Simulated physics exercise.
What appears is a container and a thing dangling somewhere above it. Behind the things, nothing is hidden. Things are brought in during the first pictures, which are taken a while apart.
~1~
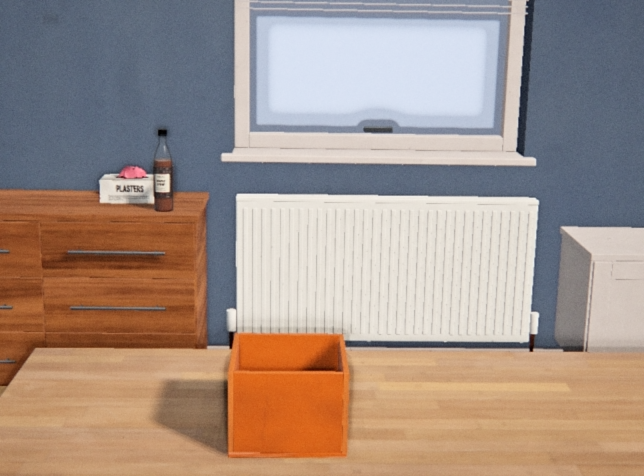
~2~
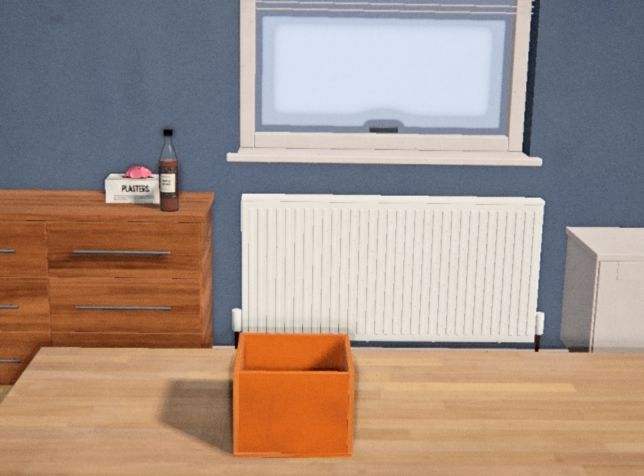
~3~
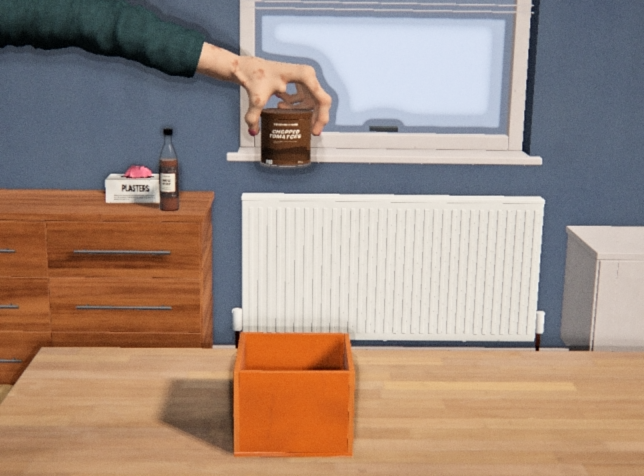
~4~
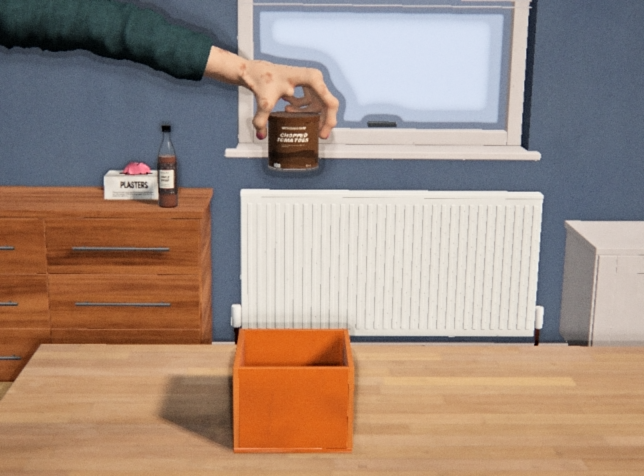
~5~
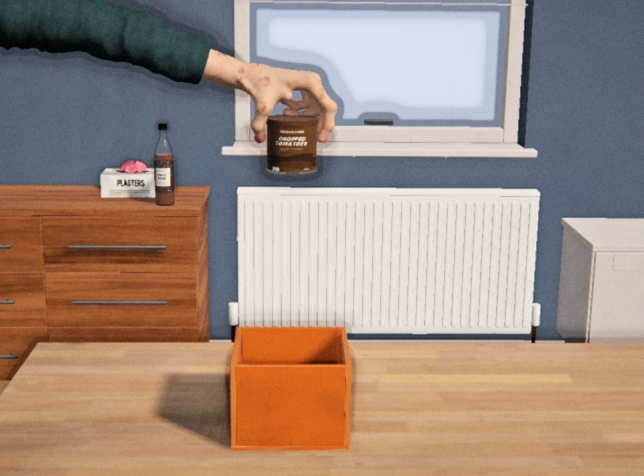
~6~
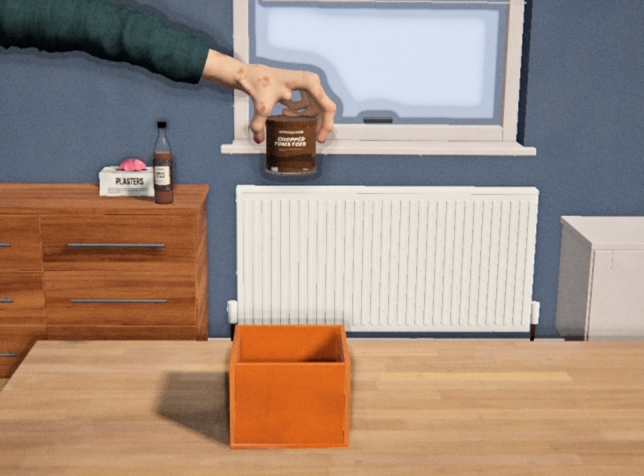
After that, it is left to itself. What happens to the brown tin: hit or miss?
On target.
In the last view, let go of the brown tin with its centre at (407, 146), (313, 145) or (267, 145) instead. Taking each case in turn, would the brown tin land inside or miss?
Here's how it goes: It does not get in, after that it enters the mouth, and at the end it enters the mouth.
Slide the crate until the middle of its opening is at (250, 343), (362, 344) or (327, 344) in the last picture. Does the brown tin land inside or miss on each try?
On the first try it lands in it, on the second it falls outside, on the third it lands in it.
Then, 0.18 s on from there, brown tin displaced about its own width near (291, 210).
Then, 0.28 s on from there, brown tin on its way down near (290, 329).
In the end, the brown tin is caught, near (290, 396).
